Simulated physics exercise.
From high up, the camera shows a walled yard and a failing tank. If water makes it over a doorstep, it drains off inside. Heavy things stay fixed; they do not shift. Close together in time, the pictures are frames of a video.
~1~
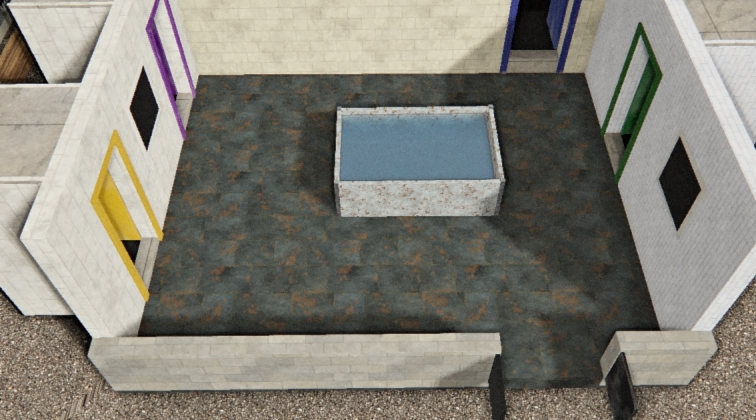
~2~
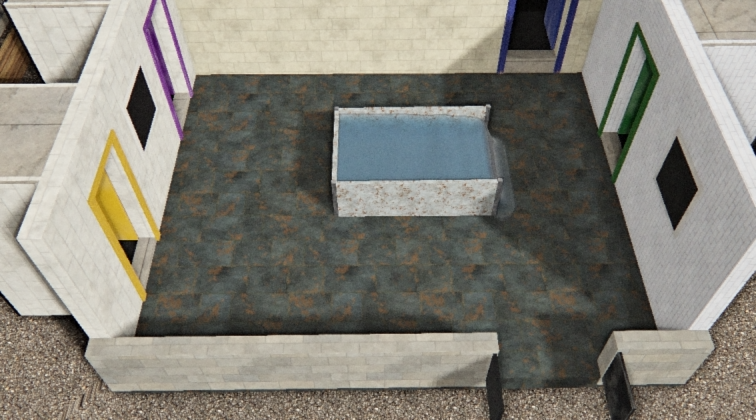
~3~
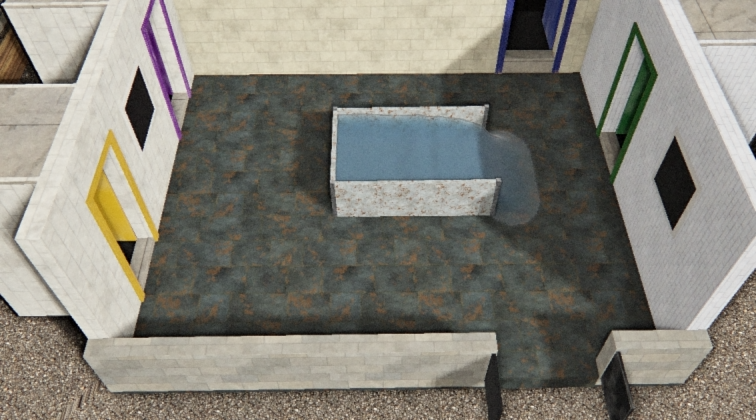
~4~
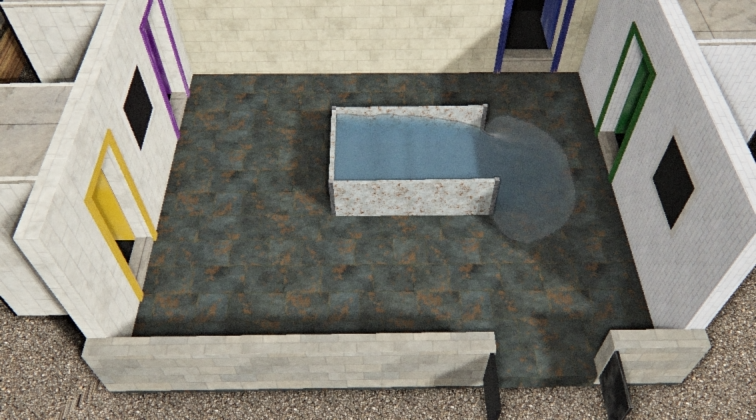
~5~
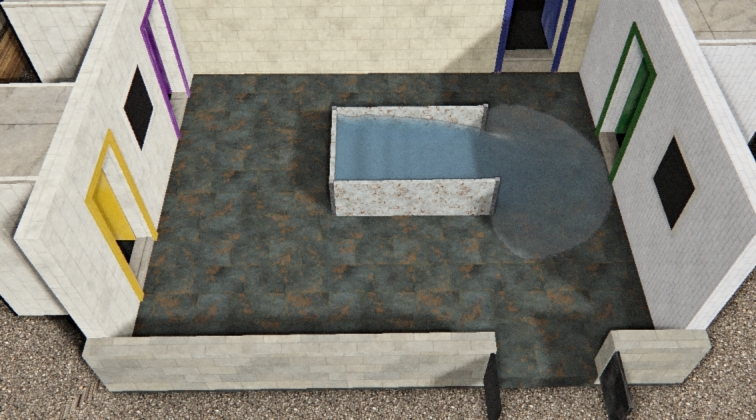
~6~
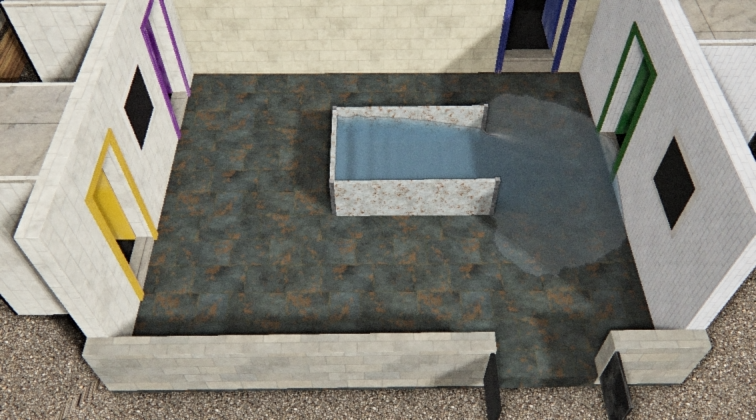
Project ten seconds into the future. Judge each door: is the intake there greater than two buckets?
Purple door, not greater; blue door, not greater; yellow door, not greater; green door, greater.
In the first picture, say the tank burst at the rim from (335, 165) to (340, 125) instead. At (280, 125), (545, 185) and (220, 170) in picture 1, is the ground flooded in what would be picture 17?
Submerged, unwetted, submerged.
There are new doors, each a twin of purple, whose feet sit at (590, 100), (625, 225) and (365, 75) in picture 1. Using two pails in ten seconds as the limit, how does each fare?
Door by door: Ends up above, ends up above, ends up below.
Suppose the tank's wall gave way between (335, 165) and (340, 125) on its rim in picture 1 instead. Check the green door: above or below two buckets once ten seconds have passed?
With the breach moved, the green one stays within limits.
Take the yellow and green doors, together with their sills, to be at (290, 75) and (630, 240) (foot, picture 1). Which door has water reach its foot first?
The one in green comes first.
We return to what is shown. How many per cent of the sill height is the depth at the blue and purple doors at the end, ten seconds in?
Approx. 10 % followed by 40 %.
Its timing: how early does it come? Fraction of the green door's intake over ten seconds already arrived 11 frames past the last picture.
I'd say some 60 per cent.
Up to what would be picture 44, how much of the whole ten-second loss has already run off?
Near 85 in a hundred.
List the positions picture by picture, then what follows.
The first picture shows still water in the tank at (417, 147).
In the second picture, water pours out at (488, 164) and has run to a hidden place.
In the third picture, the front is at (510, 135), out from the gap at (486, 167).
In the fourth picture, the front is at (549, 140), out from the gap at (484, 167).
In the fifth picture, water pours out at (485, 168) and has run to (593, 150).
In the sixth picture, the front is at (593, 124), out from the gap at (485, 168).
A moment on, water covers 20 % of the floor; the purple door not reached, the blue door not reached, the yellow door not reached, the green door far over two buckets in.
Next, water covers 25 % of the floor; the purple door not reached, the blue door wet at the sill, nothing in, the yellow door not reached, the green door far over two buckets in.
Then, water covers 45 % of the floor; the purple door not reached, the blue door wet at the sill, nothing in, the yellow door not reached, the green door far over two buckets in.
Later, water covers 85 % of the floor; the purple door wet at the sill, nothing in, the blue door wet at the sill, nothing in, the yellow door not reached, the green door far over two buckets in.
In the end, water covers 100 % of the floor; the purple door wet at the sill, nothing in, the blue door wet at the sill, nothing in, the yellow door wet at the sill, nothing in, the green door far over two buckets in.
